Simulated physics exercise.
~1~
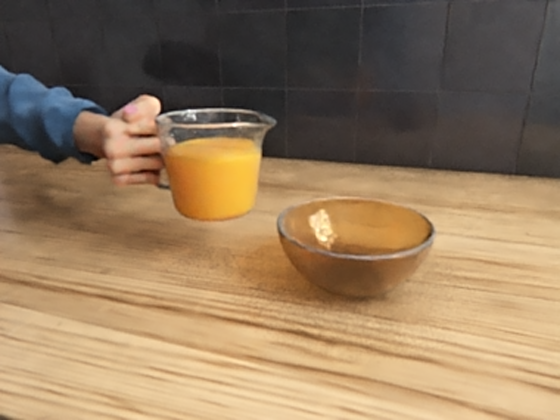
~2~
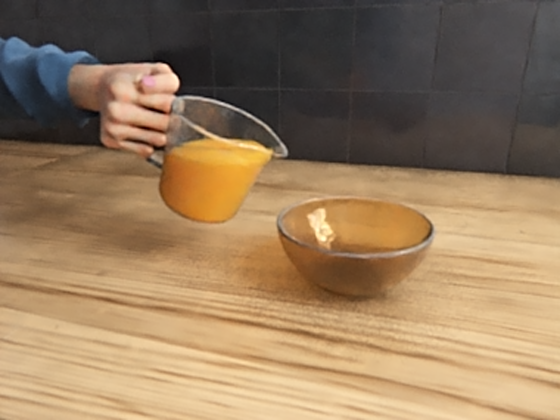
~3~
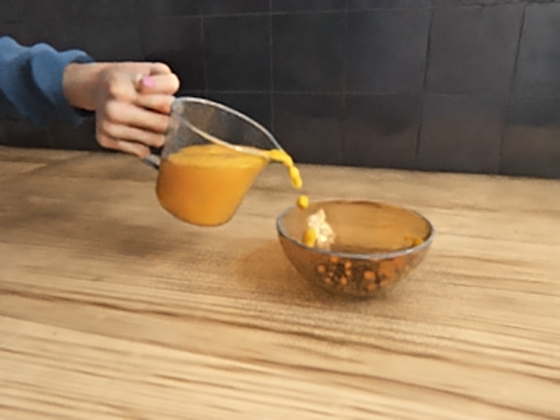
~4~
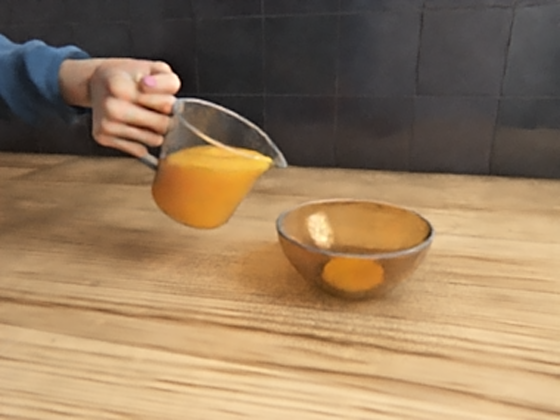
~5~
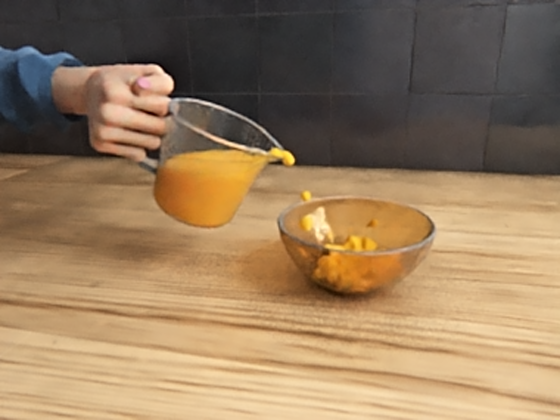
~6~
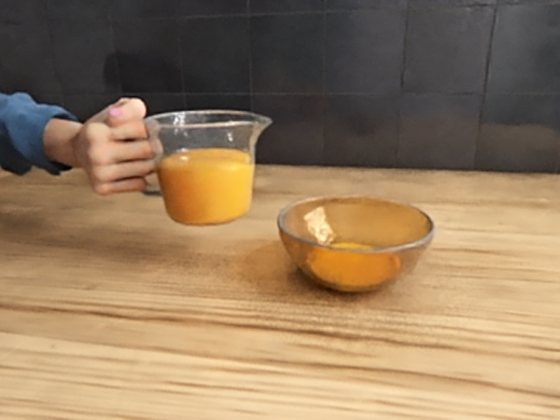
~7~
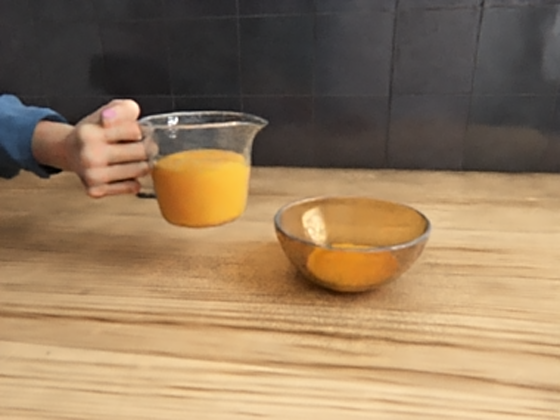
A glass measuring jug of orange juice, held by a hand in a blue sleeve, starts nearly upright to the left of an empty round glass bowl on a wooden worktop. The hand tips the jug to the right, towards the bowl, and a small stream and loose drops of juice fall into it. The flow then stops, with a little juice lying in the bowl. A second pour sends more juice splashing in. Finally the hand brings the jug level again, still holding plenty of juice, while a shallow orange pool rests in the bowl.
